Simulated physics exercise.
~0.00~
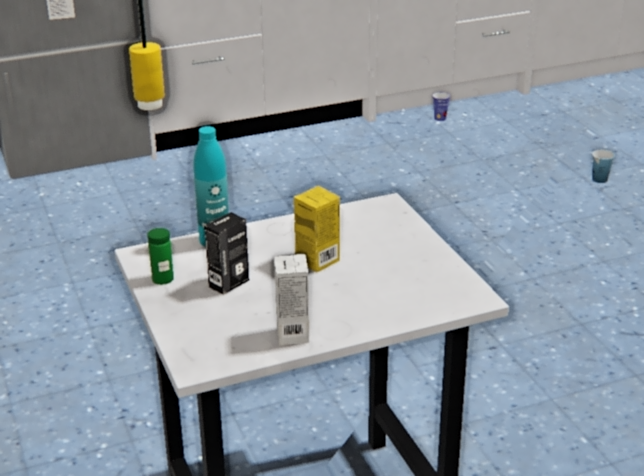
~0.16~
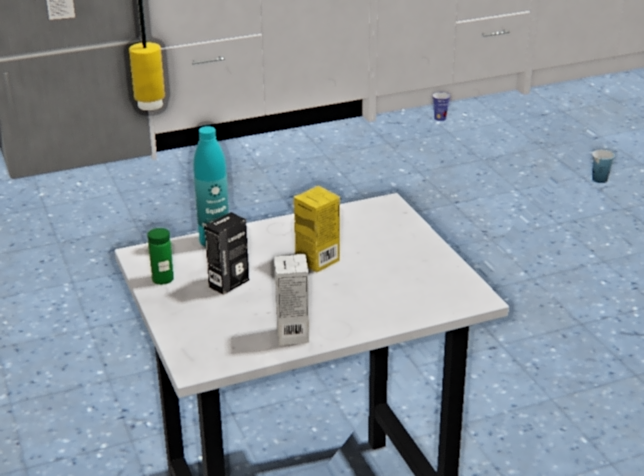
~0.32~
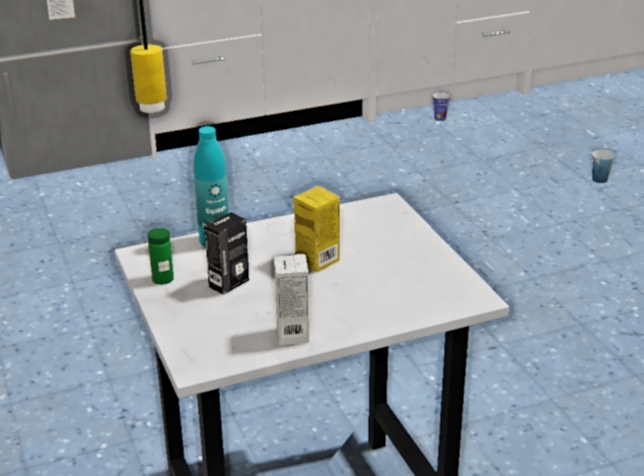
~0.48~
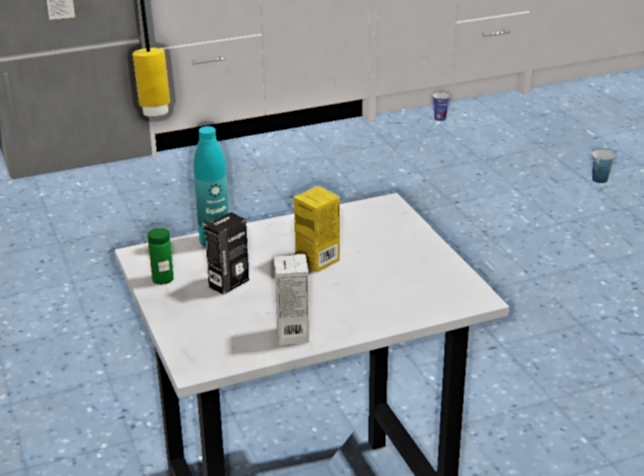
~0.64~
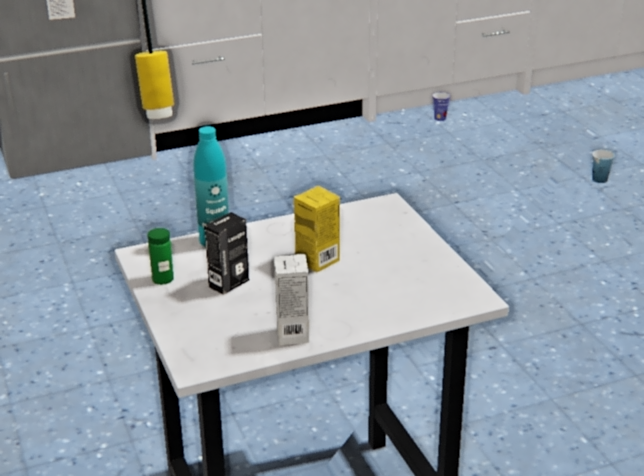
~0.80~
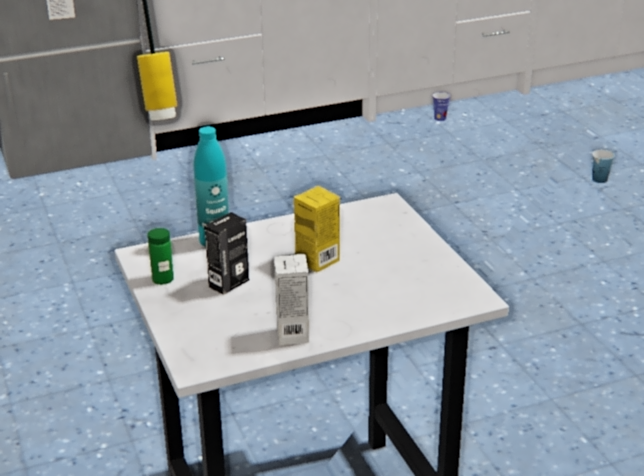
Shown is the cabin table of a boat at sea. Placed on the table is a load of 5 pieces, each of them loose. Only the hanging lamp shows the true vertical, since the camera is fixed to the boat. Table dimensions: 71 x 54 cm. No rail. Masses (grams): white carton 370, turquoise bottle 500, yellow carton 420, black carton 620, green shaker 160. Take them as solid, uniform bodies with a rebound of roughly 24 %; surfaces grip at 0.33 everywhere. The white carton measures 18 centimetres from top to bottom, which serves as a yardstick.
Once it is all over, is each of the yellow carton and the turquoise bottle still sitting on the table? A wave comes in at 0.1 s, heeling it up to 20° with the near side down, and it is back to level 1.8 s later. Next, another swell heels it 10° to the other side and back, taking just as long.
Yellow carton: Yes, turquoise bottle: Yes.
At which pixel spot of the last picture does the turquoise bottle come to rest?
Roughly (281, 257).
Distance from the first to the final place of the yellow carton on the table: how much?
Some 3 cm.
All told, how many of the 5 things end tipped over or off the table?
The count comes out at 3.
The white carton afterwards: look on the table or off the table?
When everything stops, the white carton is out of bounds.
After 1.30 s, heel 15°, near side down; turquoise bottle tipped 48° from how it sat near (231, 220); yellow carton slid 3 cm near (322, 236); black carton tipped 9° from how it sat.
After 1.70 s, heel 2°, near side down; white carton now off the table; turquoise bottle on its side near (269, 262); yellow carton slid 4 cm near (323, 237).
After 2.10 s, heel 1°, far side down; turquoise bottle on its side near (271, 262); yellow carton slid 4 cm near (323, 237); black carton on its side.
At rest (4.2 s), off the table, white carton; tipped over on the table, turquoise bottle and black carton; the other 2 in place, give or take 5 cm. In the last view, yellow carton near (324, 236), turquoise bottle near (281, 257).
